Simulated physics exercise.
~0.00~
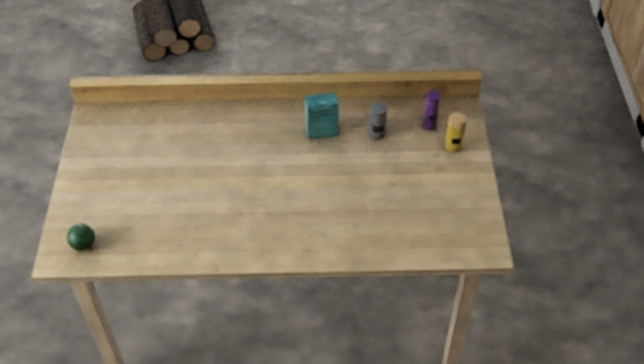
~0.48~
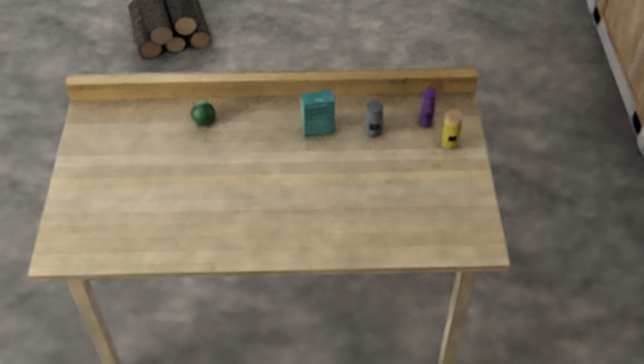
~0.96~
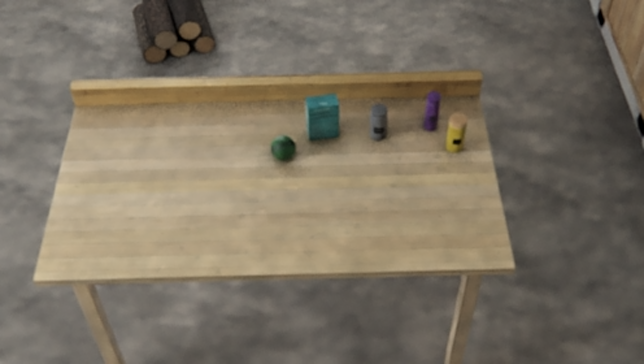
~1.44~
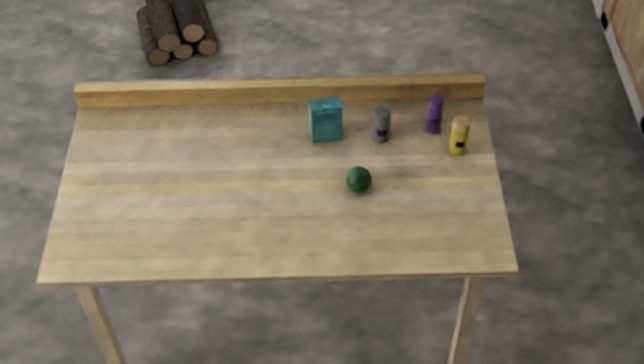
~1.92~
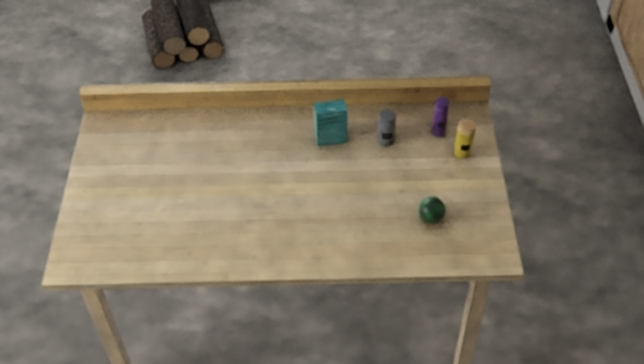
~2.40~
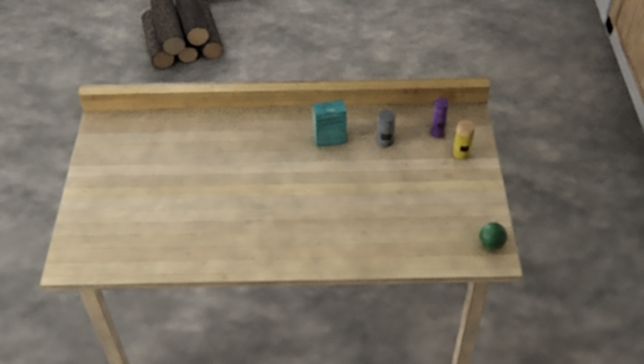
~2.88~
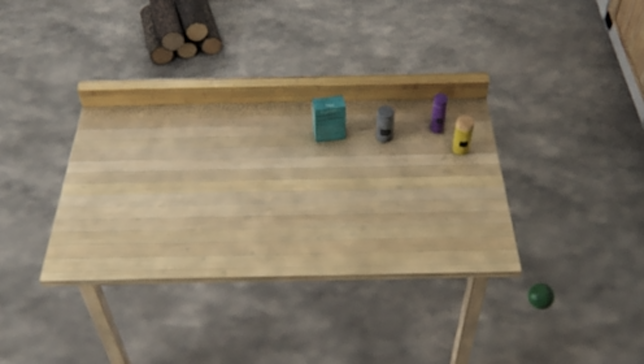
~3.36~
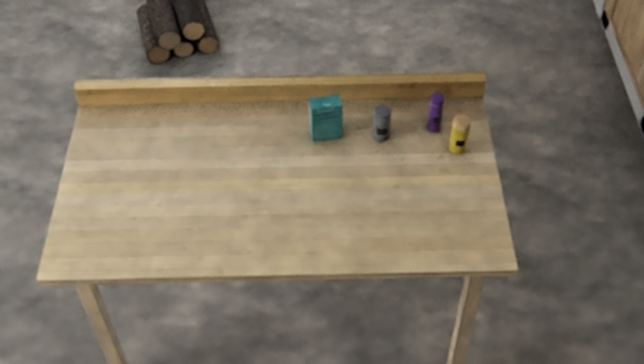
A green ball rolled from the near left of a wooden table up toward the far rail, then headed right and back toward the near edge, missing the turquoise packet and three shakers, and dropped off the right side out of sight.
